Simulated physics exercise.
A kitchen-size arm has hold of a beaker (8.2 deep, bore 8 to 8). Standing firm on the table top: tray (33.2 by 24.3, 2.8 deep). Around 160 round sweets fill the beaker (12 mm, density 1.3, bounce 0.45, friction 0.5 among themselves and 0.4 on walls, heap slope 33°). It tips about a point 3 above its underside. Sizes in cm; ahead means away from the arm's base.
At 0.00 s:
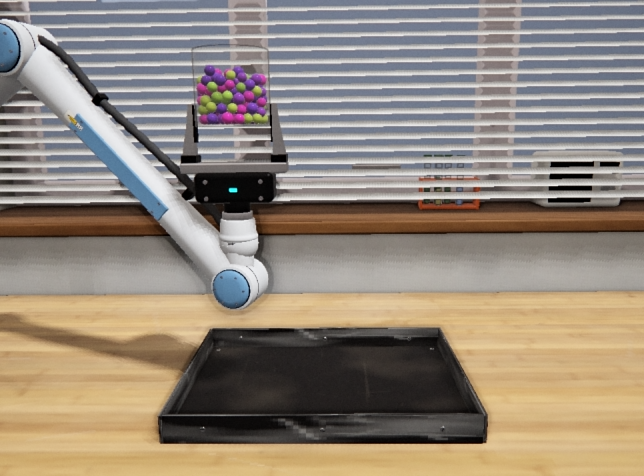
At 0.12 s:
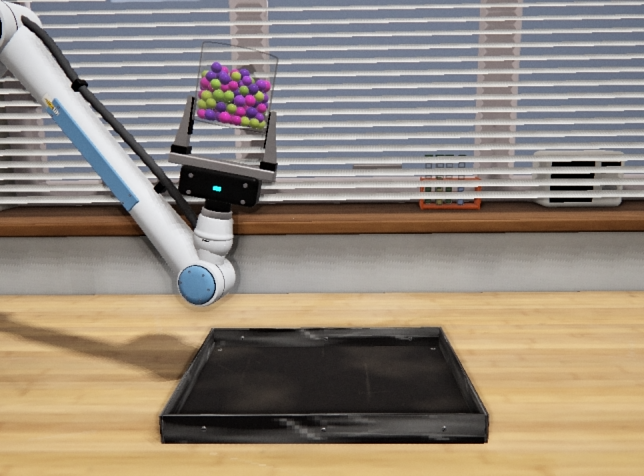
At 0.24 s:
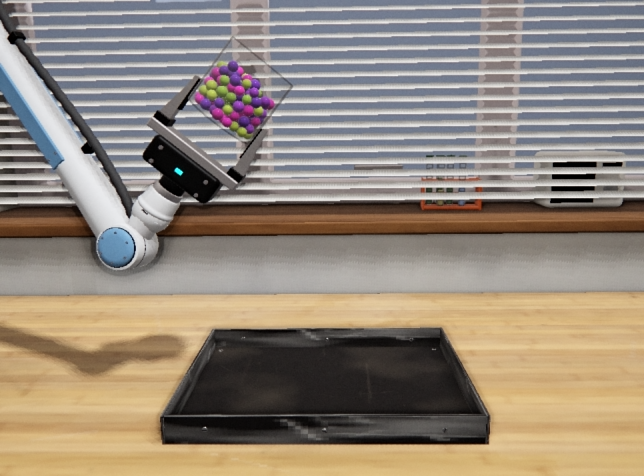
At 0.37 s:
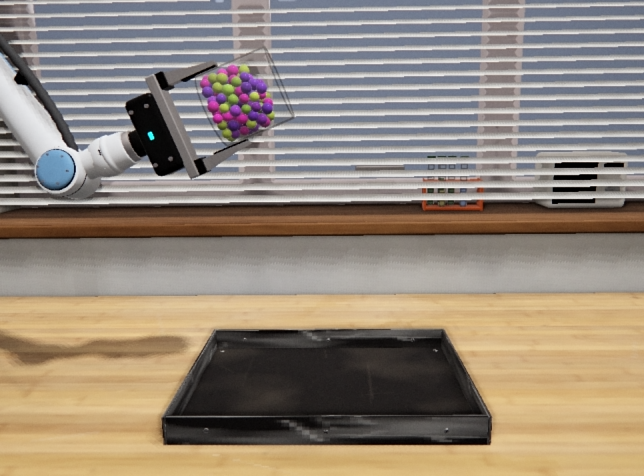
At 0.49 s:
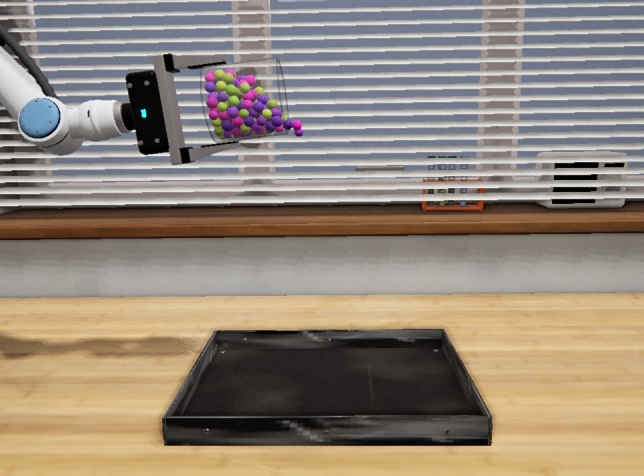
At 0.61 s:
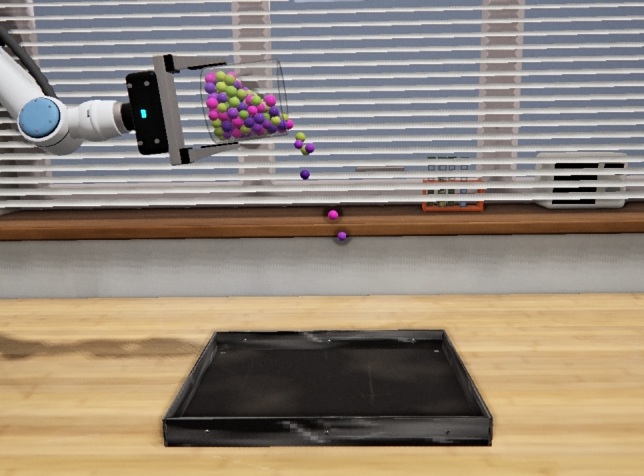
On a wooden table top, a robot arm held a clear beaker of colourful round sweets above a black tray and tilted it steadily to the right until a few sweets dropped out.
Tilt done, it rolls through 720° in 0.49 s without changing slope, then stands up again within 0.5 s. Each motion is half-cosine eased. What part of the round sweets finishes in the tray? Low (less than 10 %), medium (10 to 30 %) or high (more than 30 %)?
Answer: Medium; 10 to 30 % of the round sweets finish in the tray.
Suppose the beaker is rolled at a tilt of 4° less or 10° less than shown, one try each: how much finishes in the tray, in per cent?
Some 10 and 5 per cent.
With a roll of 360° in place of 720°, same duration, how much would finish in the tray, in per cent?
Then about 25 per cent.
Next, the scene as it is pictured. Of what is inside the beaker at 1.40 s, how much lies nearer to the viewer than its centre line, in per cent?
About 50 per cent.
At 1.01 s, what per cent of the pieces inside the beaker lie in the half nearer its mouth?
Some 35 per cent.
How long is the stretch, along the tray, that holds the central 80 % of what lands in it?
About 18 cm.
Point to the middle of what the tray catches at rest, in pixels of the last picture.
Around (390, 367).
After 1.01 s, tipped 84°, highest piece 39 above the table; 139 in the beaker, 12 in the tray, 9 in flight or on a rim.
After 1.40 s, tipped 29°, highest piece 39 above the table; 127 in the beaker, 23 in the tray, 1 on the table or floor, 9 in flight or on a rim.
After 1.80 s, upright, highest piece 39 above the table; 127 in the beaker, 26 in the tray, 7 on the table or floor.
After 2.50 s, upright, highest piece 39 above the table; 127 in the beaker, 26 in the tray, 7 on the table or floor.
At rest, 127 in the beaker, 26 in the tray, 7 on the table or floor. That is 16 % in the tray.
